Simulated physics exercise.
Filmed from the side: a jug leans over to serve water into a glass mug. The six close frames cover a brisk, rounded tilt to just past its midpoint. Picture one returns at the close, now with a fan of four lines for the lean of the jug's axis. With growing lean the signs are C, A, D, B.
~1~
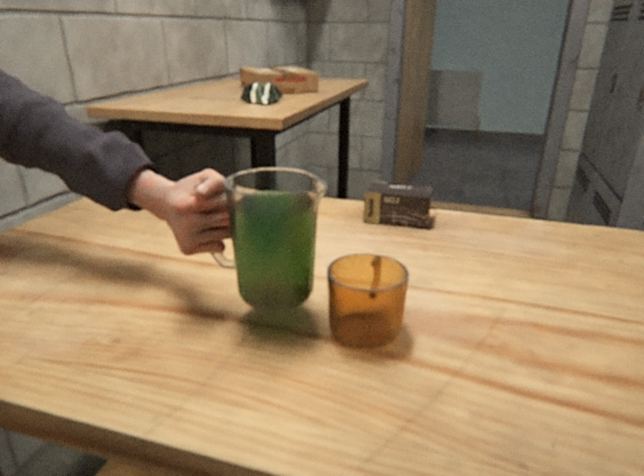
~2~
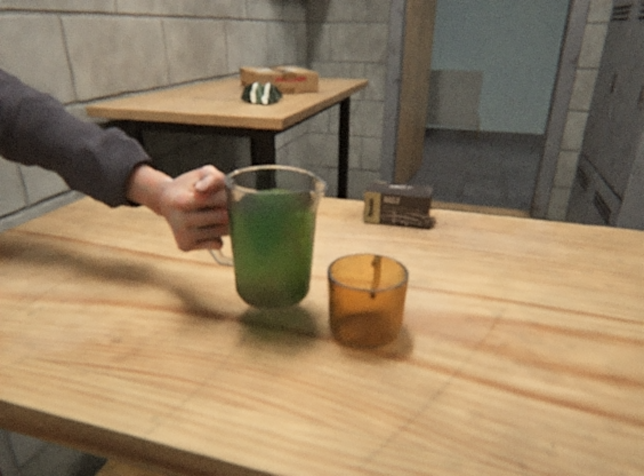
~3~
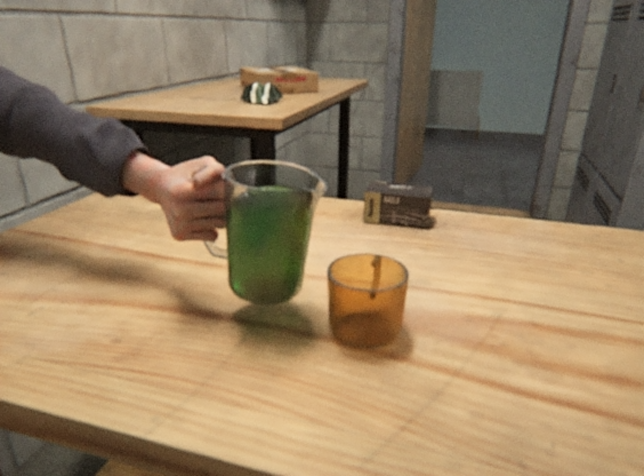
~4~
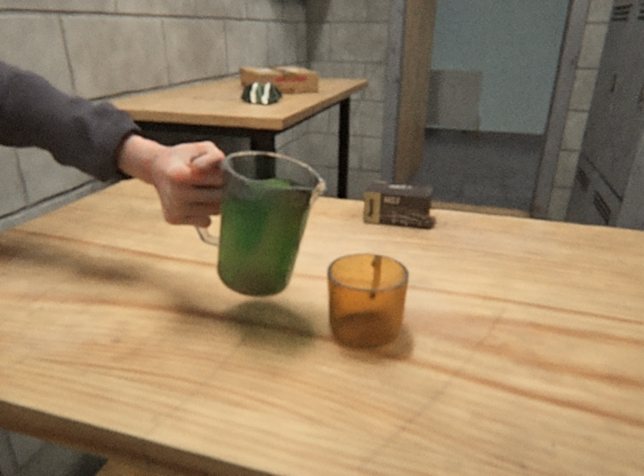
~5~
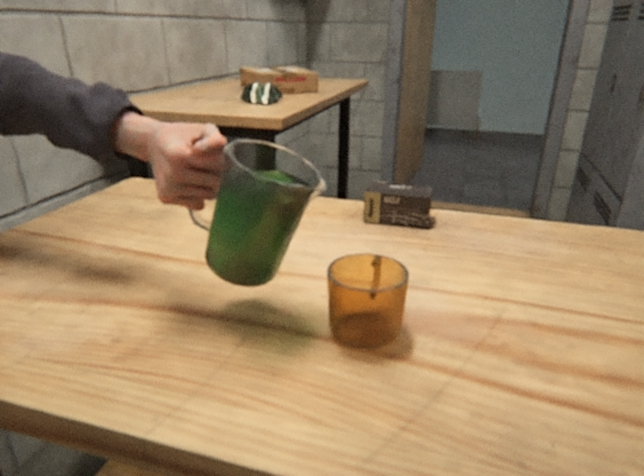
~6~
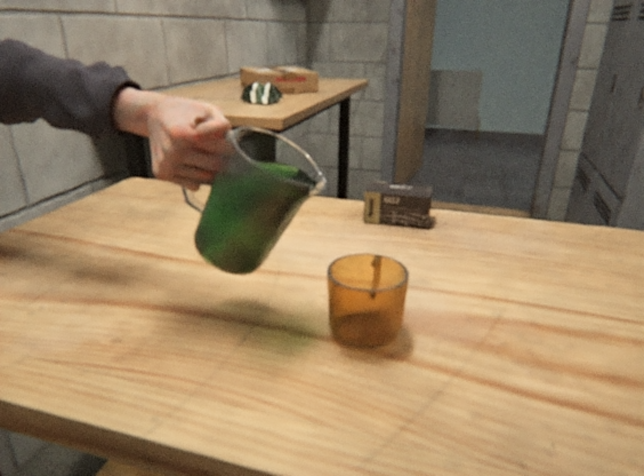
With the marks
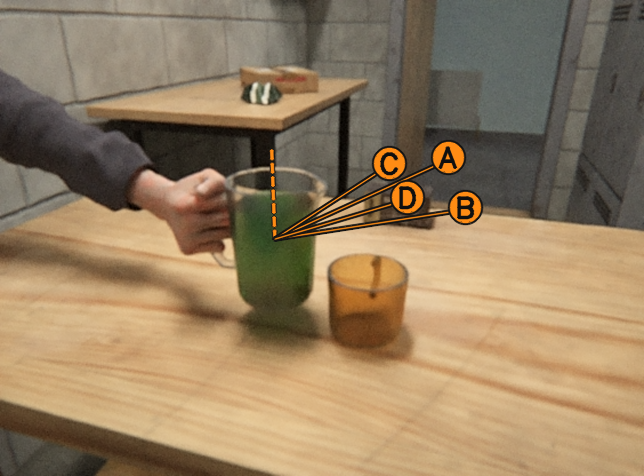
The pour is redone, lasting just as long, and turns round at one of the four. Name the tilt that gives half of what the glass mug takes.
Go for A.
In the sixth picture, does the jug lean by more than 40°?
No.
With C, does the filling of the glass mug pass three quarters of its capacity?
No, less.
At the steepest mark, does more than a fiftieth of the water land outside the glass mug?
Yes, it does.
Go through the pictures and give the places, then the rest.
Upright, lip at (325, 189); rim of the glass mug round (368, 270); nothing has left yet.
Upright, lip at (325, 189); nothing has left yet.
Tipped about 6°, lip at (325, 189); nothing has left yet.
Tipped about 12°, lip at (324, 188); nothing has left yet.
Tipped about 21°, lip at (324, 188); nothing has left yet.
Tipped about 29°, lip at (323, 188); nothing has left yet.
On the marked copy, A at (433, 166); B at (448, 212); C at (375, 174); D at (391, 204).
Choosing A, the glass mug ends with about 52 % of what it can hold.
Choosing B, the glass mug ends with about 64 % of what it can hold; 19 % of the water is spilt.
Choosing C, the glass mug ends with about 34 % of what it can hold.
Choosing D, the glass mug ends with about 61 % of what it can hold; 7 % of the water is spilt.
